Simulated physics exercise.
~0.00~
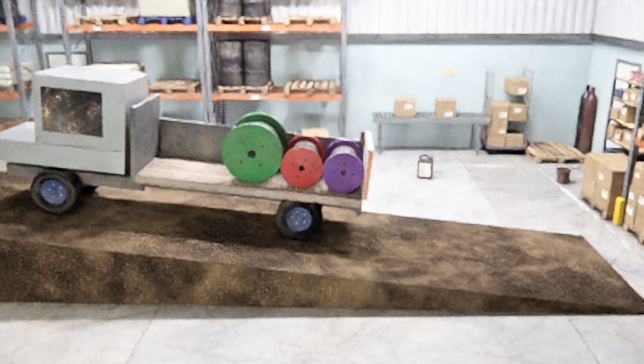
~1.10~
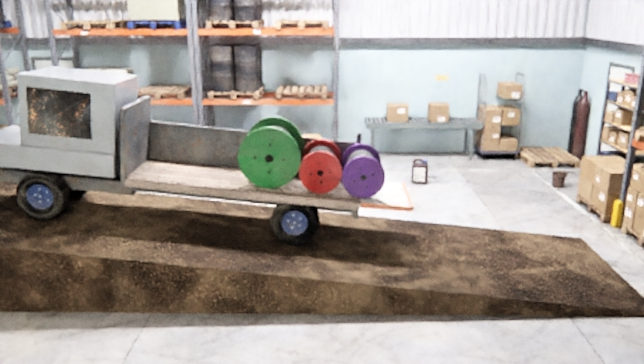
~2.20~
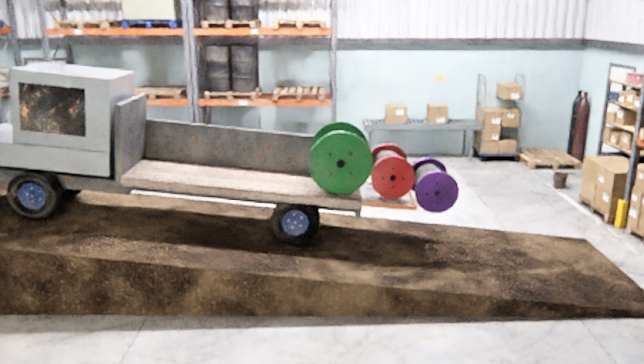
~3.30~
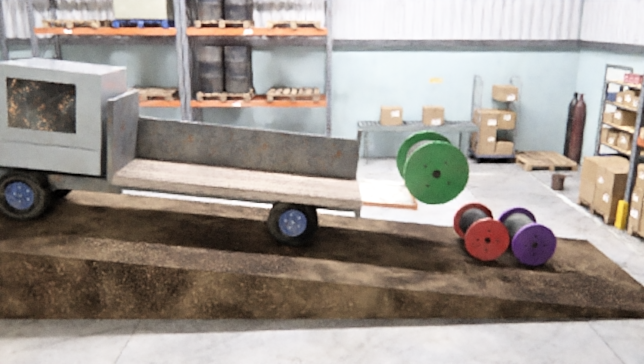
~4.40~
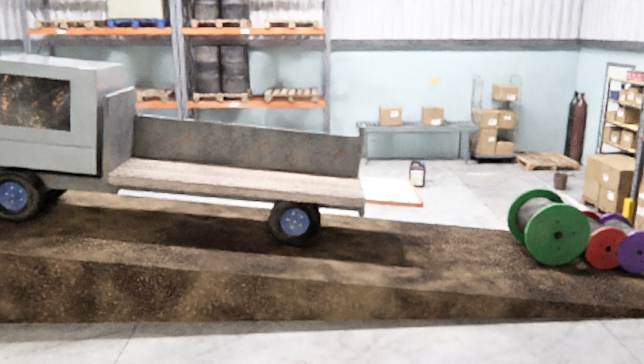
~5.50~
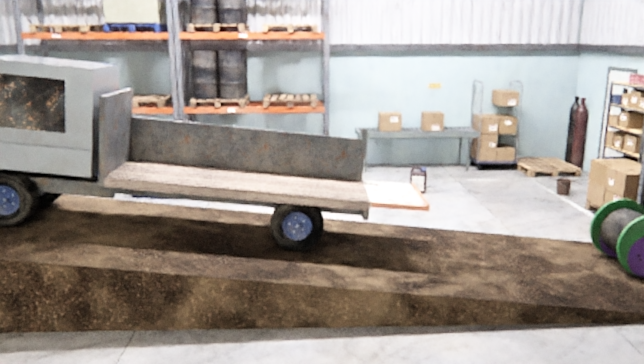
A pickup on a slope drops three cable reels off its lowered tailgate, and they roll right.
